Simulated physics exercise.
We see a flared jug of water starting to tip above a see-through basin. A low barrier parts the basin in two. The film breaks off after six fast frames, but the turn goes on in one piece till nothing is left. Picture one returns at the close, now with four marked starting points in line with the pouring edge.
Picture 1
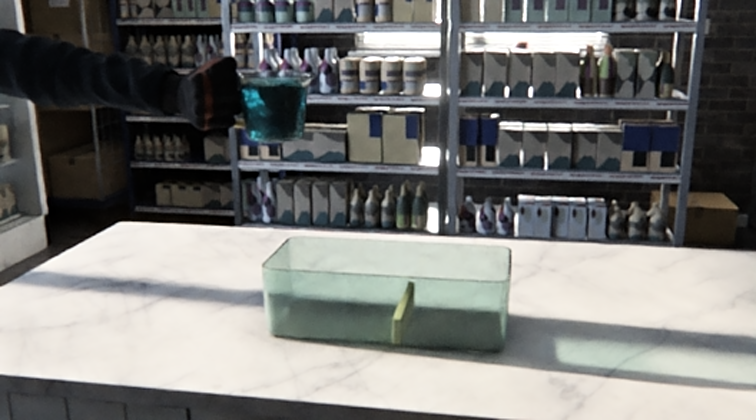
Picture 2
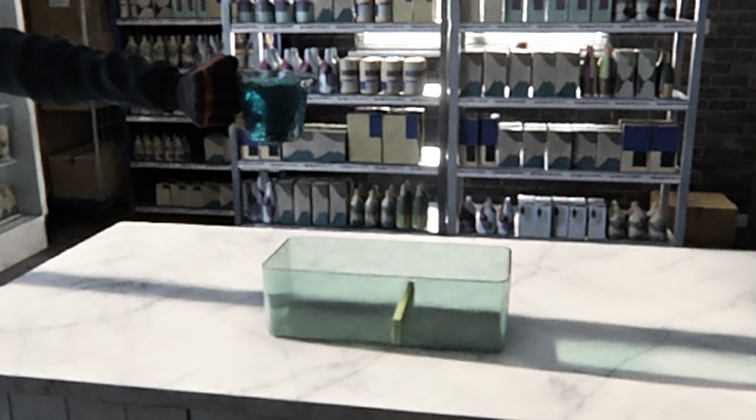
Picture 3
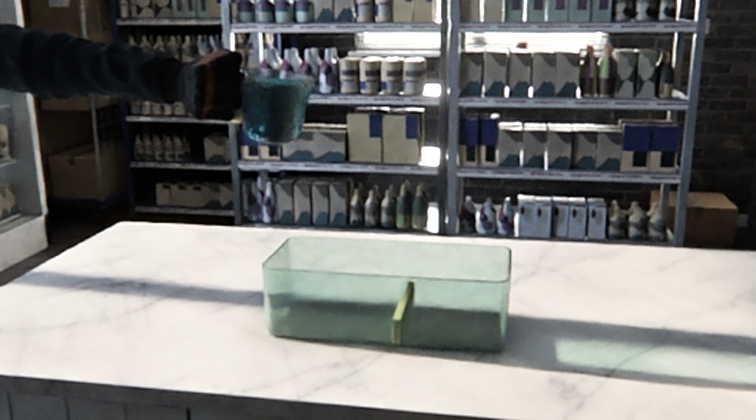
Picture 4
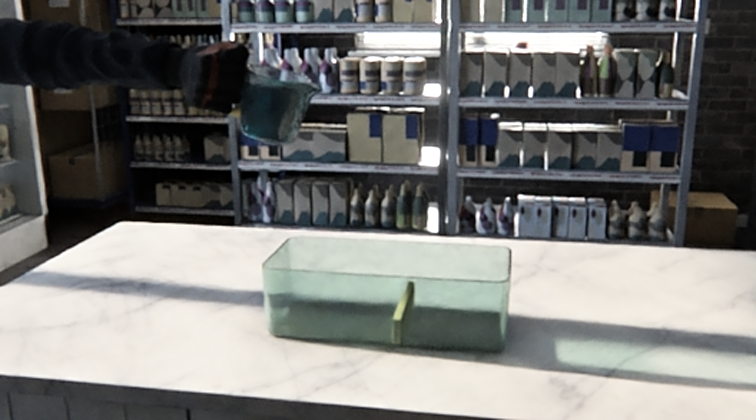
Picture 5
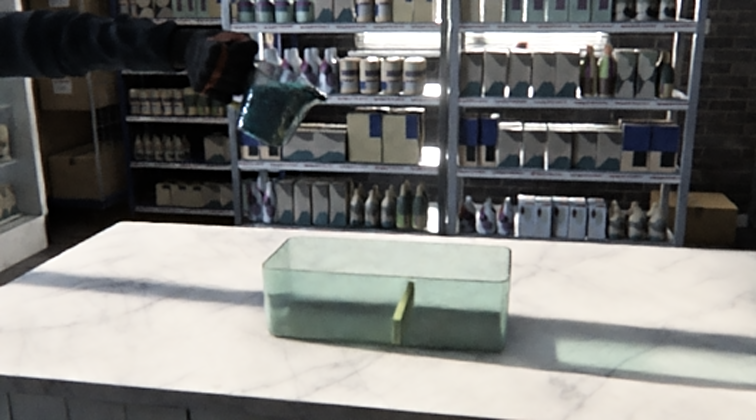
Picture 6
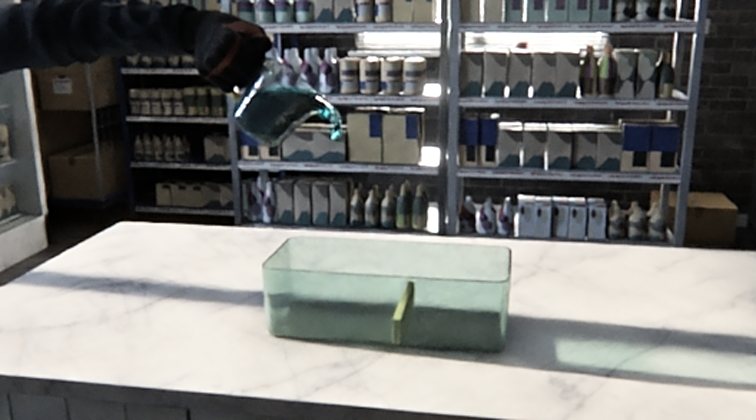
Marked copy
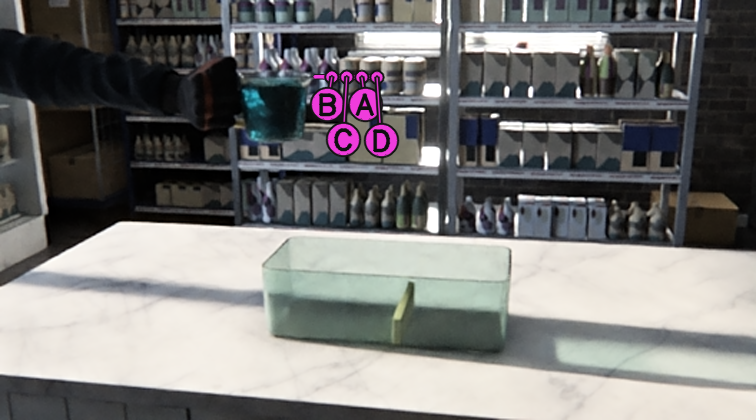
In this clip, a dark-sleeved arm at left holds a jug of blue-green water above a clear basin with a low yellow-green divider, then tilts it steadily rightward until some water comes over the lip.
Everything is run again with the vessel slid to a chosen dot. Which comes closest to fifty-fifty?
Go for C.
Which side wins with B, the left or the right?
More ends on the left.
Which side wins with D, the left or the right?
The right one.
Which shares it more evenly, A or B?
Here it is spot A.
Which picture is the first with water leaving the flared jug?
In picture 5.
On the marked copy, A at (361, 77); B at (331, 76); C at (346, 77); D at (376, 77).
With A, about 26 % ends left of the wall and 72 % right of it.
With B, about 83 % ends left of the wall and 10 % right of it; 7 % is lost outside.
With C, about 58 % ends left of the wall and 40 % right of it; 3 % is lost outside.
With D, about 15 % ends left of the wall and 81 % right of it; 4 % is lost outside.
